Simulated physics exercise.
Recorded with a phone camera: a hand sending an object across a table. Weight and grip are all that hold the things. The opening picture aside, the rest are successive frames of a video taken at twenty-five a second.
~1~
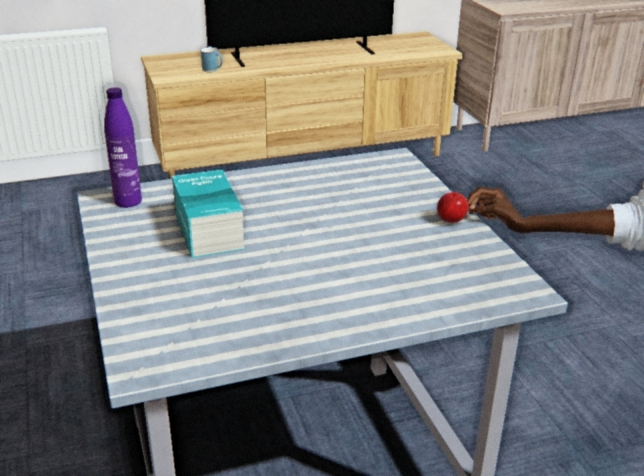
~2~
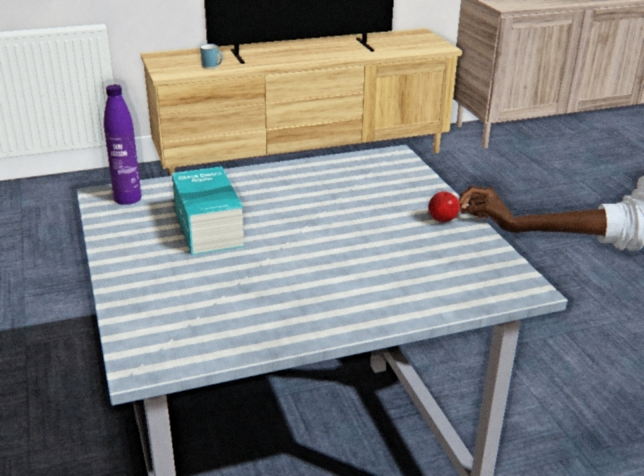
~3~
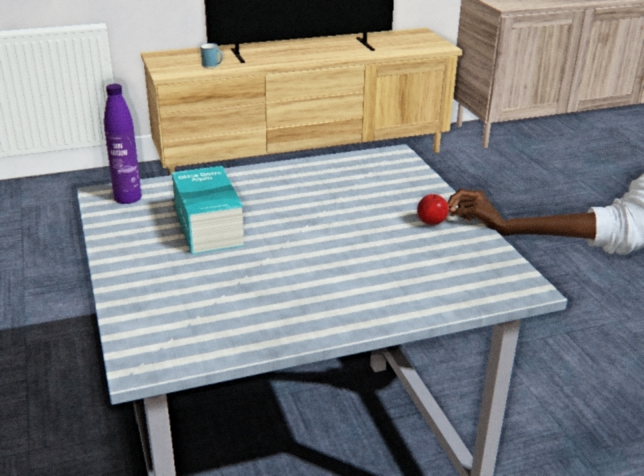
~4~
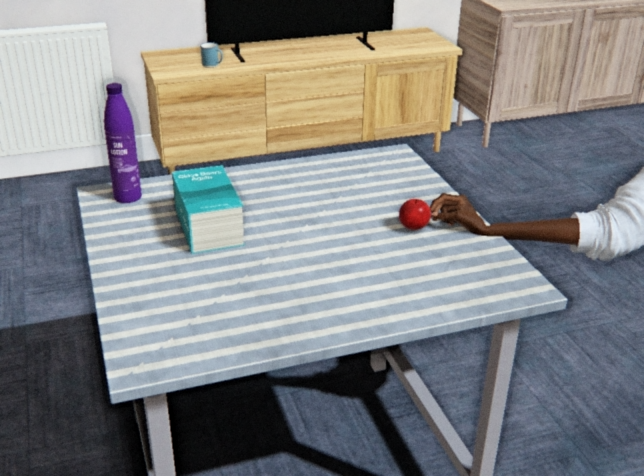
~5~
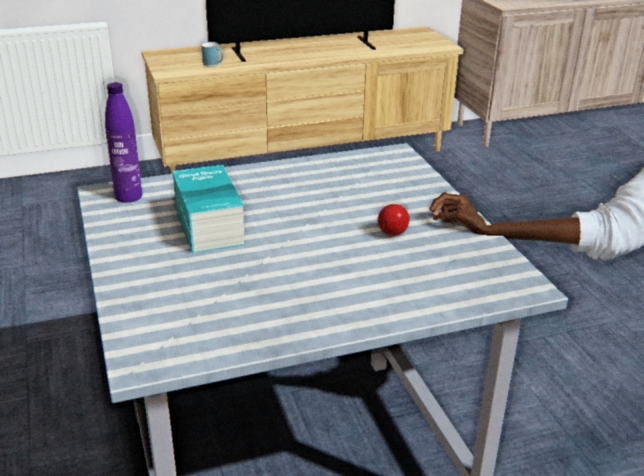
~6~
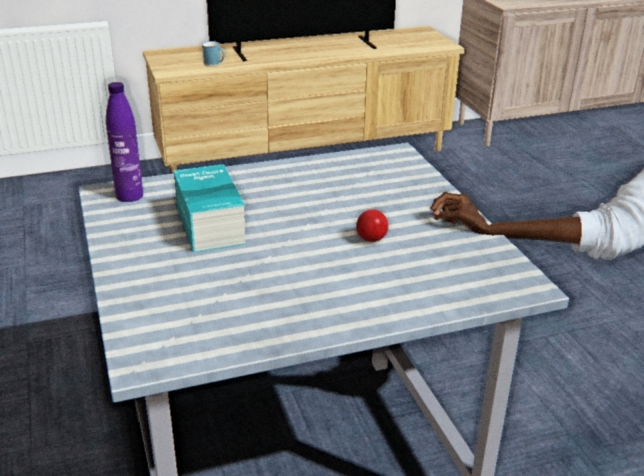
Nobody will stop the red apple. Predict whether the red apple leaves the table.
It leaves the table.
Then, 0.20 s after the last picture, red apple rolled well along near (253, 259).
Then, 0.60 s after the last picture, red apple now off the table.
Then, 0.90 s after the last picture, things are still on the move.
Then, 1.20 s after the last picture, as before.
By the end, off the table, red apple.
